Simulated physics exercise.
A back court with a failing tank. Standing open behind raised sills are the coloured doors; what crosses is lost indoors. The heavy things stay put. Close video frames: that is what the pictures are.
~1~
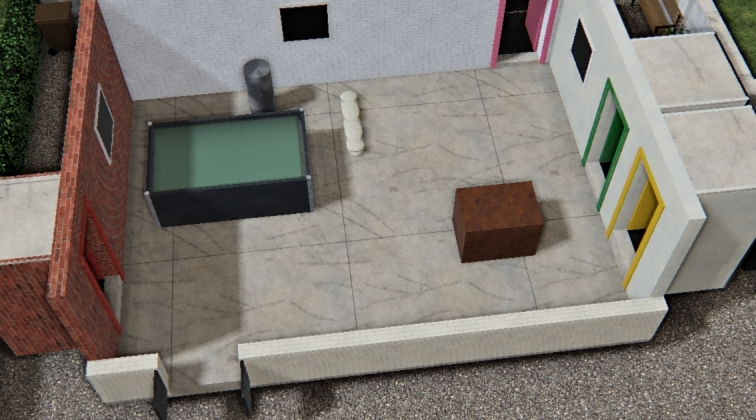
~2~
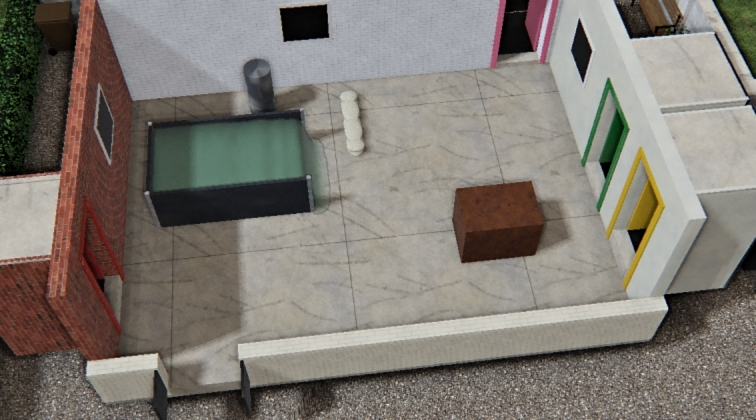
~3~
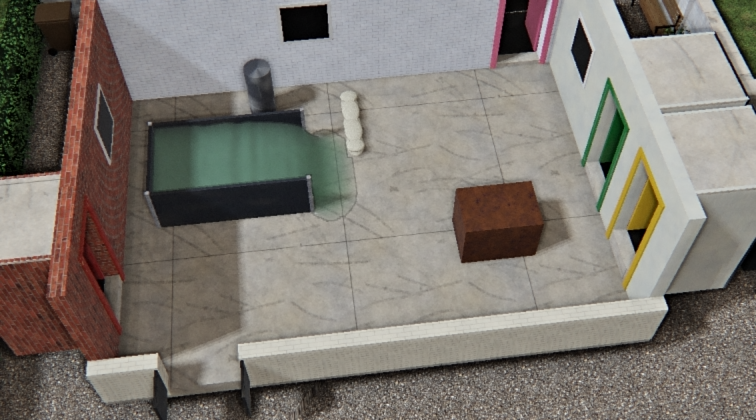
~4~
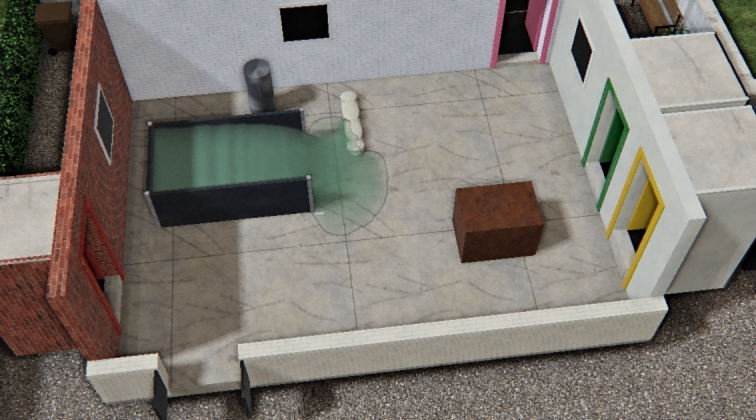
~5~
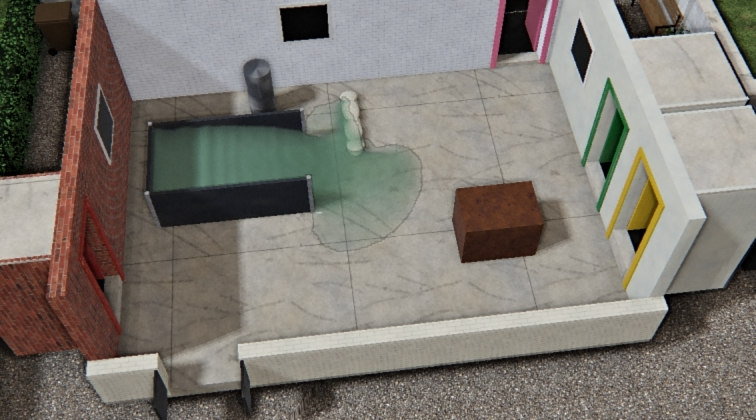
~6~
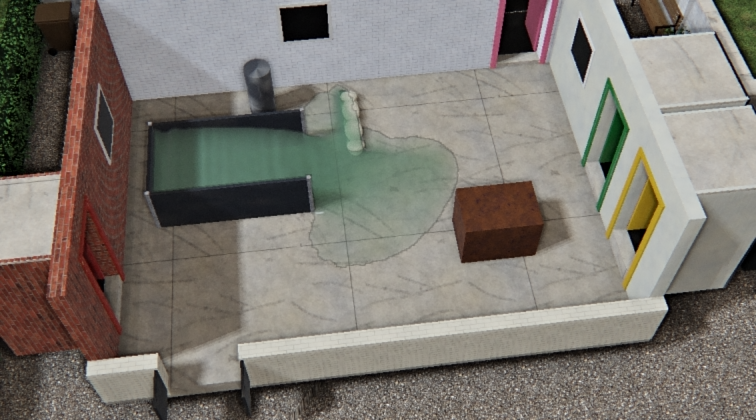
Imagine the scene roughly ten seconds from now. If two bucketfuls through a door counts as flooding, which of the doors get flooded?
The green door gets flooded; the yellow door does not get flooded; the red door does not get flooded; the pink door gets flooded.
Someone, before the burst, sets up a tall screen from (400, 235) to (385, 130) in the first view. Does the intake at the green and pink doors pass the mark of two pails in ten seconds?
As I see it, the green door falls short but the pink door falls short.
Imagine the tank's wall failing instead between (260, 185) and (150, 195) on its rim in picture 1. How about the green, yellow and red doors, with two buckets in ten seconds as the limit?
So green remains below the limit, yellow remains below the limit and red crosses the limit.
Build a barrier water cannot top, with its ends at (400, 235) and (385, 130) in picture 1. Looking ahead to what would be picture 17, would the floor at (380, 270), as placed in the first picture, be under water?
I'd say it ends up swamped.
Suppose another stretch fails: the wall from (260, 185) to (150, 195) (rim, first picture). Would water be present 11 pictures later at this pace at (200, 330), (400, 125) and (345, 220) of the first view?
Submerged, unwetted, unwetted.
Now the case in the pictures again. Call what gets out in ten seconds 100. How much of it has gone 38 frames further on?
I'd estimate close to 85 per cent.
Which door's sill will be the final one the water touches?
My answer: The red door.
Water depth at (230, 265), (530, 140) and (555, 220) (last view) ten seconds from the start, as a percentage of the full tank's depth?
In order: About 4, 6 and 8 in a hundred.
A moment on, water covers 40 % of the floor; the green door wet at the sill, nothing in, the yellow door not reached, the red door not reached, the pink door not reached.
Next, water covers 50 % of the floor; the green door over two buckets in, the yellow door wet at the sill, nothing in, the red door not reached, the pink door not reached.
Then, water covers 65 % of the floor; the green door far over two buckets in, the yellow door wet at the sill, nothing in, the red door not reached, the pink door over two buckets in.
Later, water covers 90 % of the floor; the green door far over two buckets in, the yellow door wet at the sill, nothing in, the red door wet at the sill, nothing in, the pink door far over two buckets in.
In the end, water covers 95 % of the floor; the green door far over two buckets in, the yellow door wet at the sill, nothing in, the red door wet at the sill, nothing in, the pink door far over two buckets in.
